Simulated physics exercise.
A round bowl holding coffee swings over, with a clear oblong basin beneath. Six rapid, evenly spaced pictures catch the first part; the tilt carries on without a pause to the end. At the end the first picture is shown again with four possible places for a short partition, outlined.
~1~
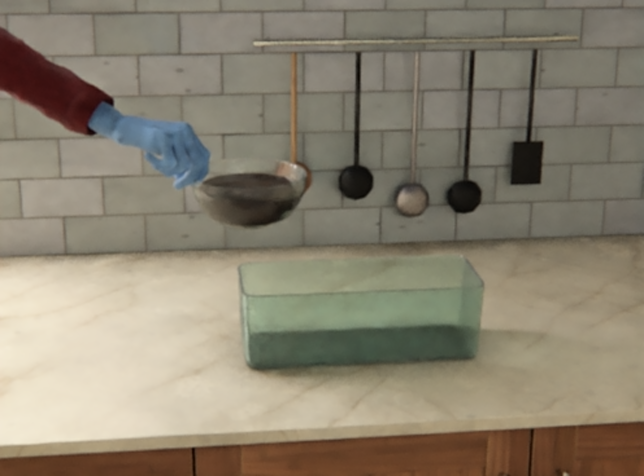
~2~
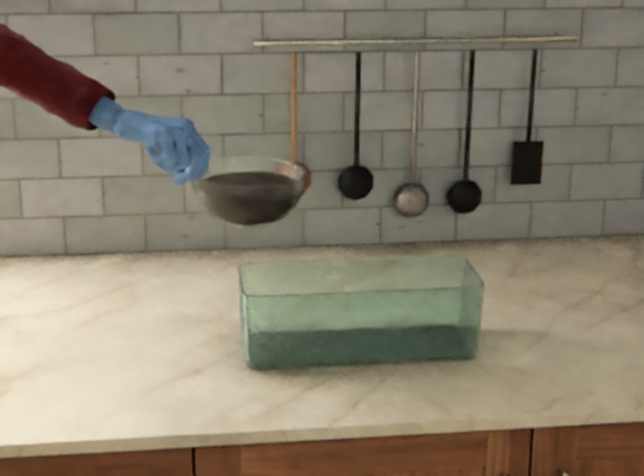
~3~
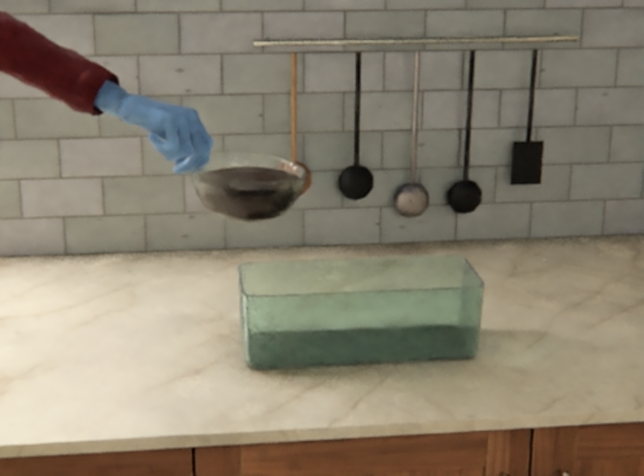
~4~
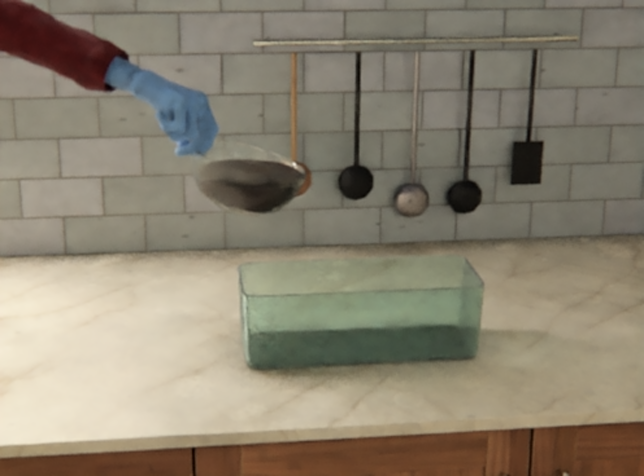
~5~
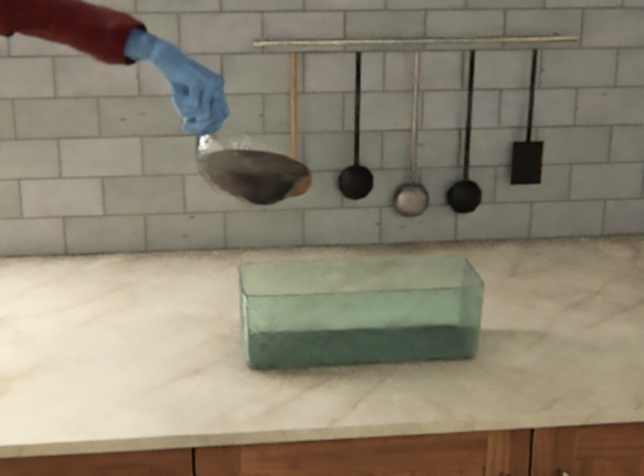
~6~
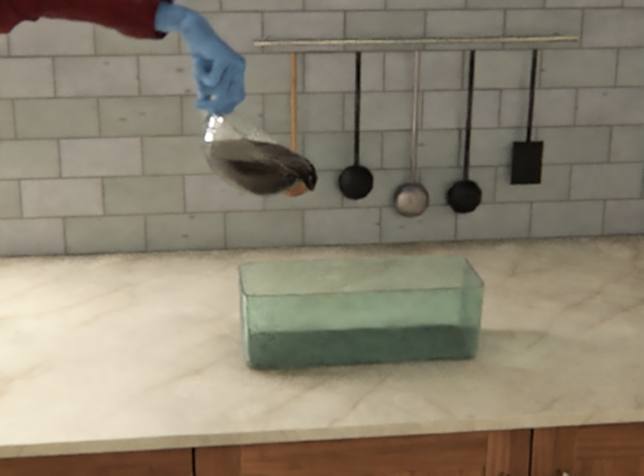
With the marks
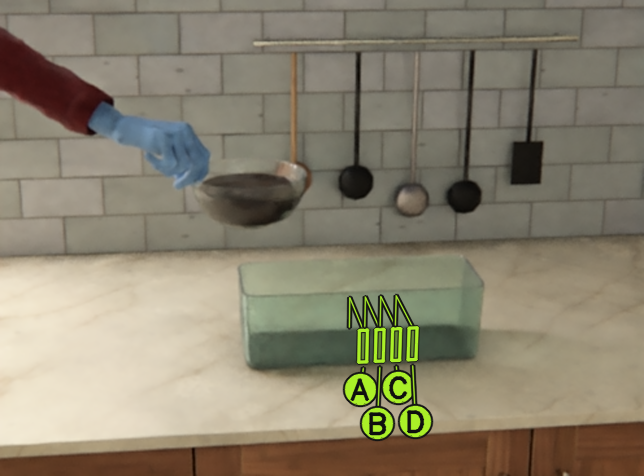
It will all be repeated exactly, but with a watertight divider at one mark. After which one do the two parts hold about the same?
Go for C.
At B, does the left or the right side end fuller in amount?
The right side.
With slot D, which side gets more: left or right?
The left one.
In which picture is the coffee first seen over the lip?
In picture 5.
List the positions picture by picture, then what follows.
Upright, lip at (304, 172); basin from (245, 367) to (477, 356); nothing has left yet.
Upright, lip at (304, 172); nothing has left yet.
Tipped about 7°, lip at (304, 172); nothing has left yet.
Tipped about 15°, lip at (304, 172); nothing has left yet.
Tipped about 26°, lip at (304, 172); coffee is over the lip, down to (304, 172).
Tipped about 39°, lip at (304, 172); coffee is over the lip, down to (305, 186).
On the marked copy, A at (363, 367); B at (379, 367); C at (396, 366); D at (412, 365).
If A is chosen, about 11 % ends left of the wall and 88 % right of it.
If B is chosen, about 24 % ends left of the wall and 74 % right of it.
If C is chosen, about 46 % ends left of the wall and 52 % right of it.
If D is chosen, about 81 % ends left of the wall and 15 % right of it; 4 % is lost outside.
